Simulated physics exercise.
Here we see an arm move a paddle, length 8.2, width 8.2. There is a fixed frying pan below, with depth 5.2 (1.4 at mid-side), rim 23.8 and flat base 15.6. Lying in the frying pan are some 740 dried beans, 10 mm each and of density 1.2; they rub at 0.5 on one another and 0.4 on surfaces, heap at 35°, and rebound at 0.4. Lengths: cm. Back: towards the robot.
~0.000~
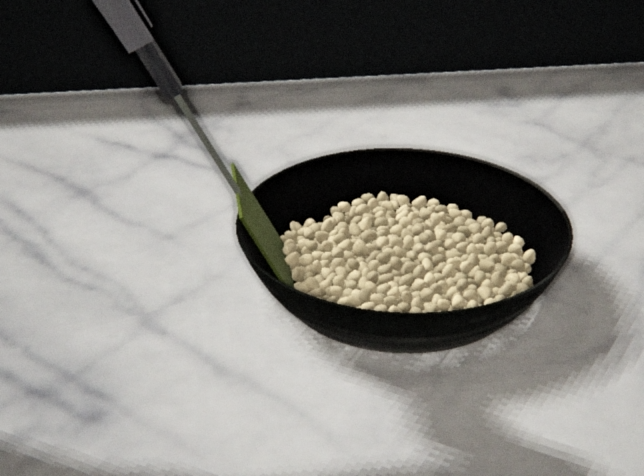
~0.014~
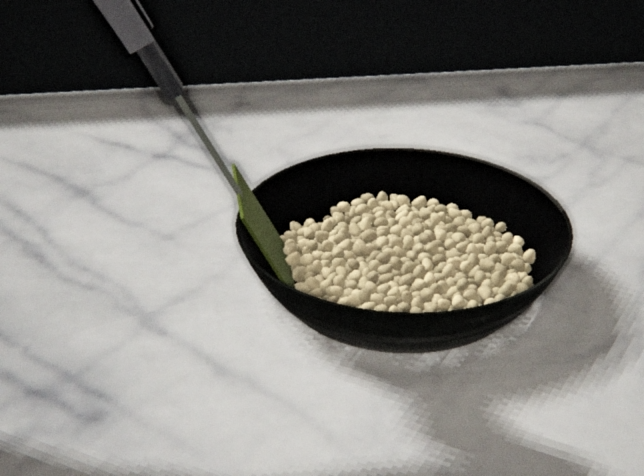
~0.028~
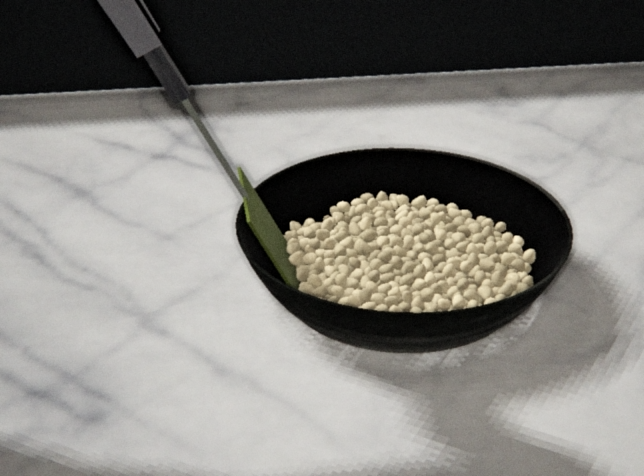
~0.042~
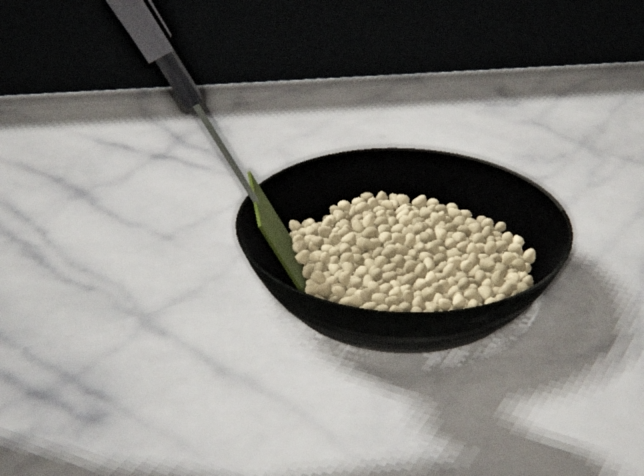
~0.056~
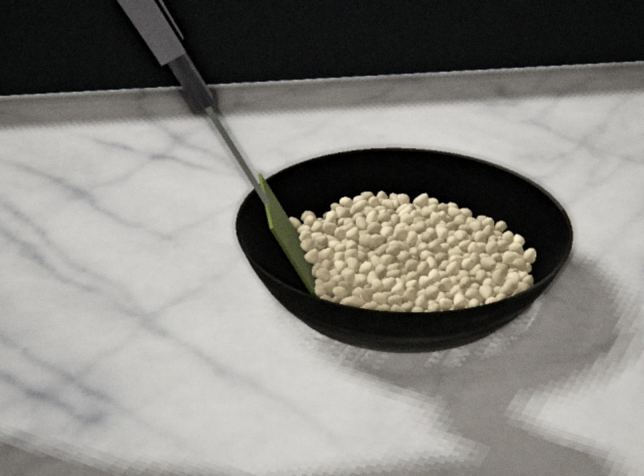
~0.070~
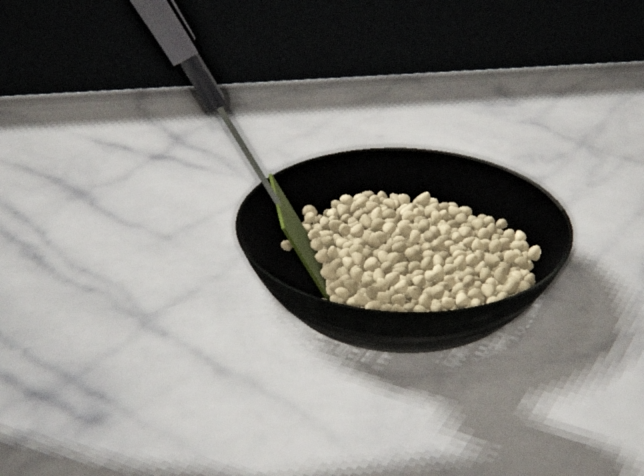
A green paddle moves slowly right through pale dried beans in a black frying pan.
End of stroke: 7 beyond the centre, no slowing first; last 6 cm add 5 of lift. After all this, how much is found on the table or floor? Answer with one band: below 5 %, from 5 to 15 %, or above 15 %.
From 5 to 15 %.
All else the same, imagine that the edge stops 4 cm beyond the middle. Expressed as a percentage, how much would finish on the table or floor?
My guess would be around 0 per cent.
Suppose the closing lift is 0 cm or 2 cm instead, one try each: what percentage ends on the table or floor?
About 15 and 15 per cent.
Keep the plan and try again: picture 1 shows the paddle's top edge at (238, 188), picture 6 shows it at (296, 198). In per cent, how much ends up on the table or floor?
Around 20 per cent finishes on the table or floor.
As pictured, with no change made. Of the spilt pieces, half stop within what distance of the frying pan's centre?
Some 18 centimetres.
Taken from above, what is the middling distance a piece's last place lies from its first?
I'd guess close to 4 centimetres.
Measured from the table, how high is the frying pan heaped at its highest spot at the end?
It reaches around 7.0 cm.
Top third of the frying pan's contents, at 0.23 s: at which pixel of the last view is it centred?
Centre: Roughly (505, 222) in the last picture.
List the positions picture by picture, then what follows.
The paddle top edge at (236, 189), sloping 63°; upper third of the load around (399, 257), from x 285 to 530, top at y 200; 739 in the frying pan, in the first picture.
The paddle top edge at (237, 190), sloping 63°; upper third of the load around (398, 257), from x 285 to 530, top at y 200, in the second picture.
The paddle top edge at (243, 193), sloping 63°; upper third of the load around (398, 256), from x 285 to 530, top at y 200, in the third picture.
The paddle top edge at (254, 198), sloping 63°; upper third of the load around (396, 253), from x 285 to 530, top at y 200, in the fourth picture.
The paddle top edge at (265, 200), sloping 63°; upper third of the load around (398, 250), from x 285 to 530, top at y 195, in the fifth picture.
The paddle top edge at (276, 200), sloping 63°; upper third of the load around (402, 250), from x 285 to 535, top at y 195; 739 in the frying pan, in the sixth picture.
After 0.15 s, sloping 63°, highest piece 5 above the table; 739 in the frying pan.
After 0.23 s, sloping 63°, highest piece 7 above the table; 735 in the frying pan, 4 on the blade or in flight.
After 0.47 s, sloping 63°, highest piece 7 above the table; 684 in the frying pan, 53 on the table or floor, 2 on the blade or in flight.
After 1.52 s, sloping 63°, highest piece 7 above the table; 683 in the frying pan, 56 on the table or floor.
In the end, 683 in the frying pan, 56 on the table or floor. That is 8 % on the table or floor.
